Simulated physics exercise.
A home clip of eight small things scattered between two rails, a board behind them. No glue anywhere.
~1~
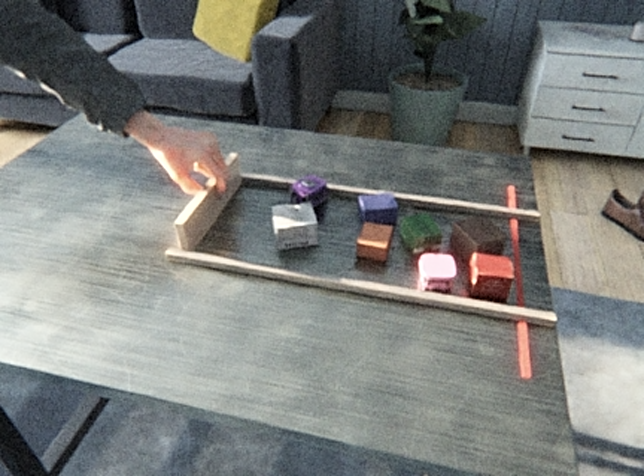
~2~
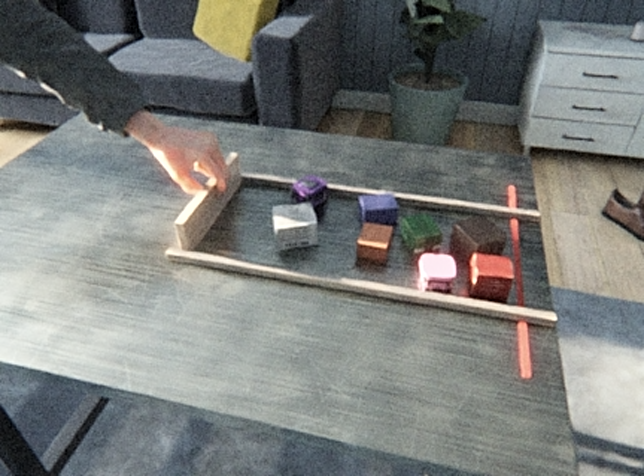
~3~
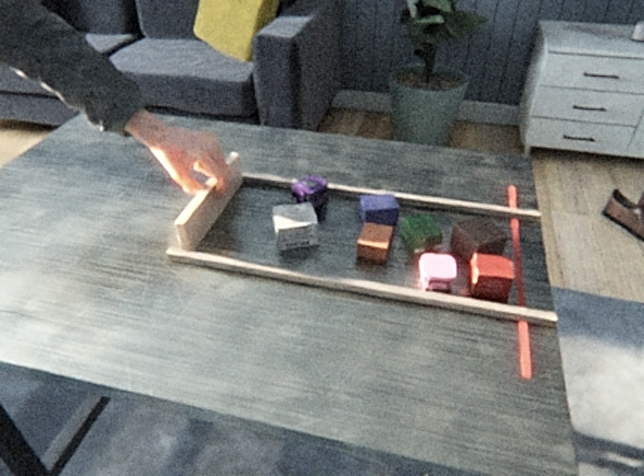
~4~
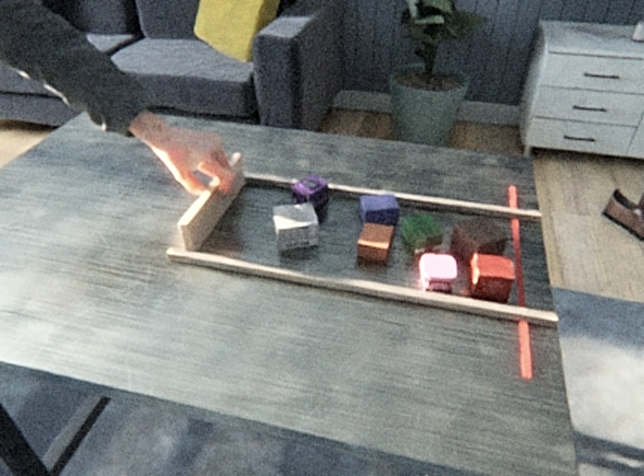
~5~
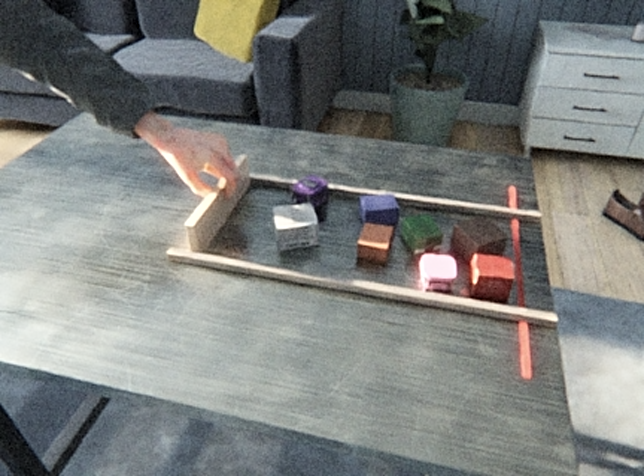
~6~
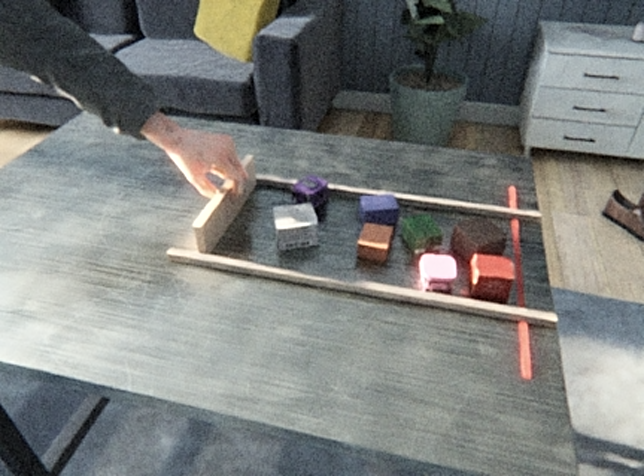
A hand slides a wooden board slightly right between two rails toward eight small, unmoving objects.
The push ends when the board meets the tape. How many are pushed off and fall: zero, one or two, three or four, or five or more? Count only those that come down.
The number that fall off is five or more.
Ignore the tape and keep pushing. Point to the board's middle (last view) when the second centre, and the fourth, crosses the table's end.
First at (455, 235), next at (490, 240).
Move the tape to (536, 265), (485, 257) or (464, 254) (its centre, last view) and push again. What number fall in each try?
It would be 8, 3 and 2.
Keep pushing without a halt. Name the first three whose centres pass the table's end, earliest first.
Earliest first: The brown block, then the red box, then the green box.
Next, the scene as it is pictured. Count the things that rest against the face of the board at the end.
In contact: 2.
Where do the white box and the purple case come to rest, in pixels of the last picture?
The white box at (546, 270), the purple case at (532, 222).
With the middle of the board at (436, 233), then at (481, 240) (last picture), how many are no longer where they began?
8 and 8.
Soon after, none off yet; red box at rest near (491, 277); brown block at rest near (478, 240); pink case at rest near (437, 274).
Then, none off yet; red box moved a little near (509, 283); brown block moved about its own width near (530, 238); pink case moved about its own width near (468, 284).
By the end, the number that fall off is five or more; fallen, blue block, orange block, green box, pink case, brown block and red box.
